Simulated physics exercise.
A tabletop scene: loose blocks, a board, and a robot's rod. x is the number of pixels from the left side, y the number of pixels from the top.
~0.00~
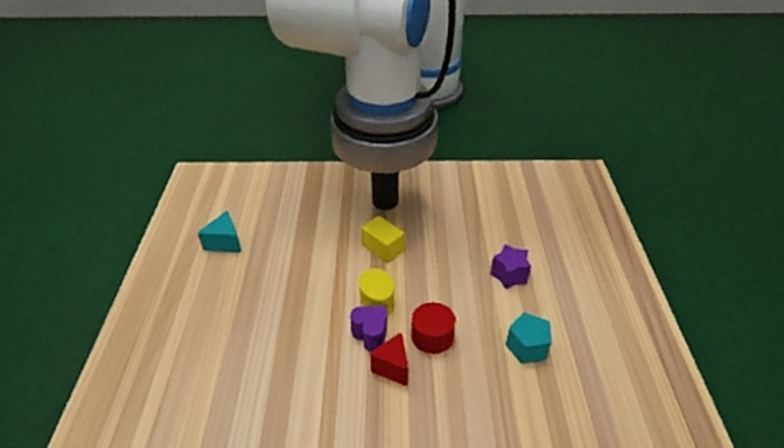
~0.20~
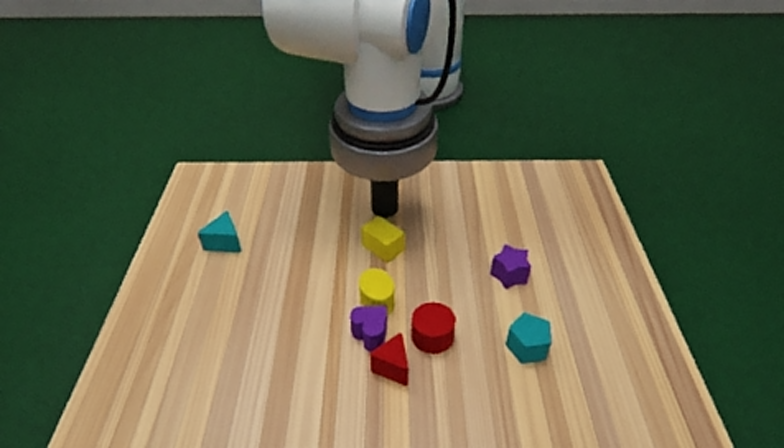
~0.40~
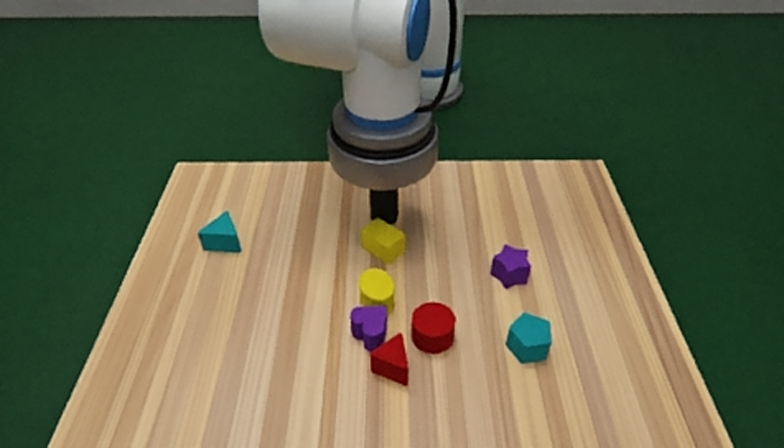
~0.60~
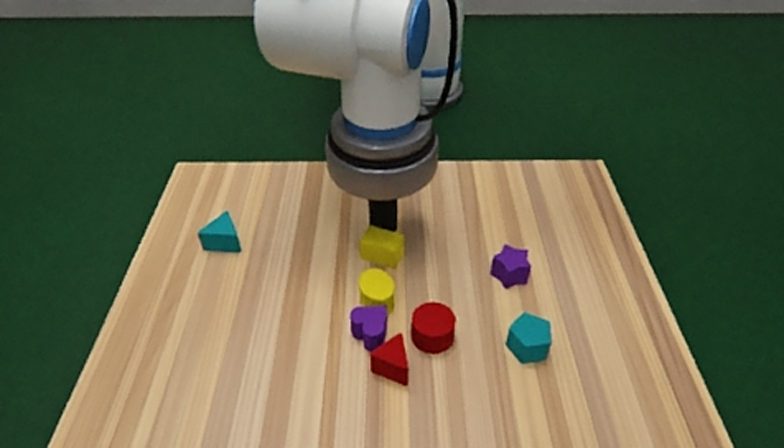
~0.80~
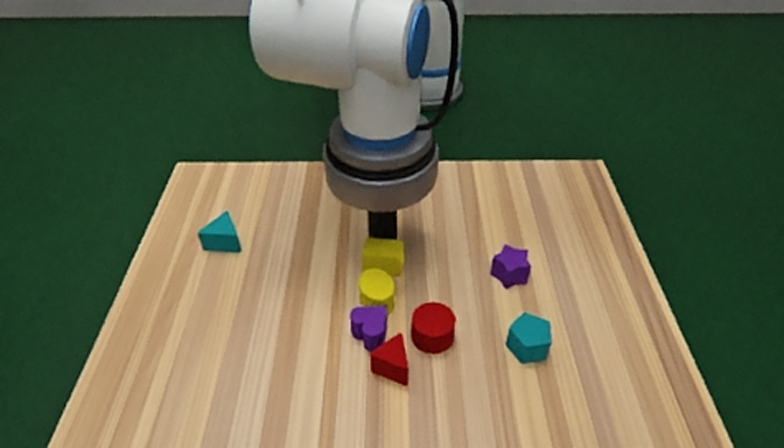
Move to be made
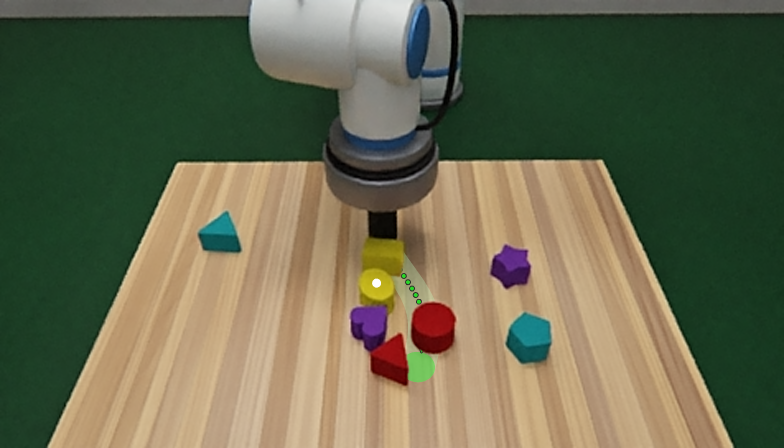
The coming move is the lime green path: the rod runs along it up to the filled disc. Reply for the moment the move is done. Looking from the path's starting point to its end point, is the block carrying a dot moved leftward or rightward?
Right side.
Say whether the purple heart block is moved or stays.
Well, the purple heart block shifts from its place.
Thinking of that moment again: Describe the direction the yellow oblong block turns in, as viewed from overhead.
From the top: Clockwise.
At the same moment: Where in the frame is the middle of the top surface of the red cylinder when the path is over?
By then it is at (453, 371).
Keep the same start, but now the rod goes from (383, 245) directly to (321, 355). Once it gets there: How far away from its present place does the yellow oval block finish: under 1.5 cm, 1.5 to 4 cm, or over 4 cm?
The largest band: Over 4 cm.
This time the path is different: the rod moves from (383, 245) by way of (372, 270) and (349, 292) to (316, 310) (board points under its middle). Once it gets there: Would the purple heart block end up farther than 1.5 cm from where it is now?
Yes, I think so.
Path on the board, from (383, 245) through (406, 279) and (424, 319) to (418, 367); the dot is on the yellow oval block.
The first path, step by step. One third of the way, rod (406, 270); purple heart block (367, 328); yellow oval block (369, 299), turned 15° anticlockwise; yellow oblong block (392, 282), turned 40° clockwise.
Two thirds of the way, rod (424, 311); purple heart block (363, 334); yellow oval block (360, 304); yellow oblong block (392, 298), turned 70° clockwise; red cylinder (439, 332).
At the end, rod (418, 358); purple heart block (363, 334); yellow oval block (359, 304); yellow oblong block (393, 299), turned 80° clockwise; red triangle (388, 355); red cylinder (453, 371).
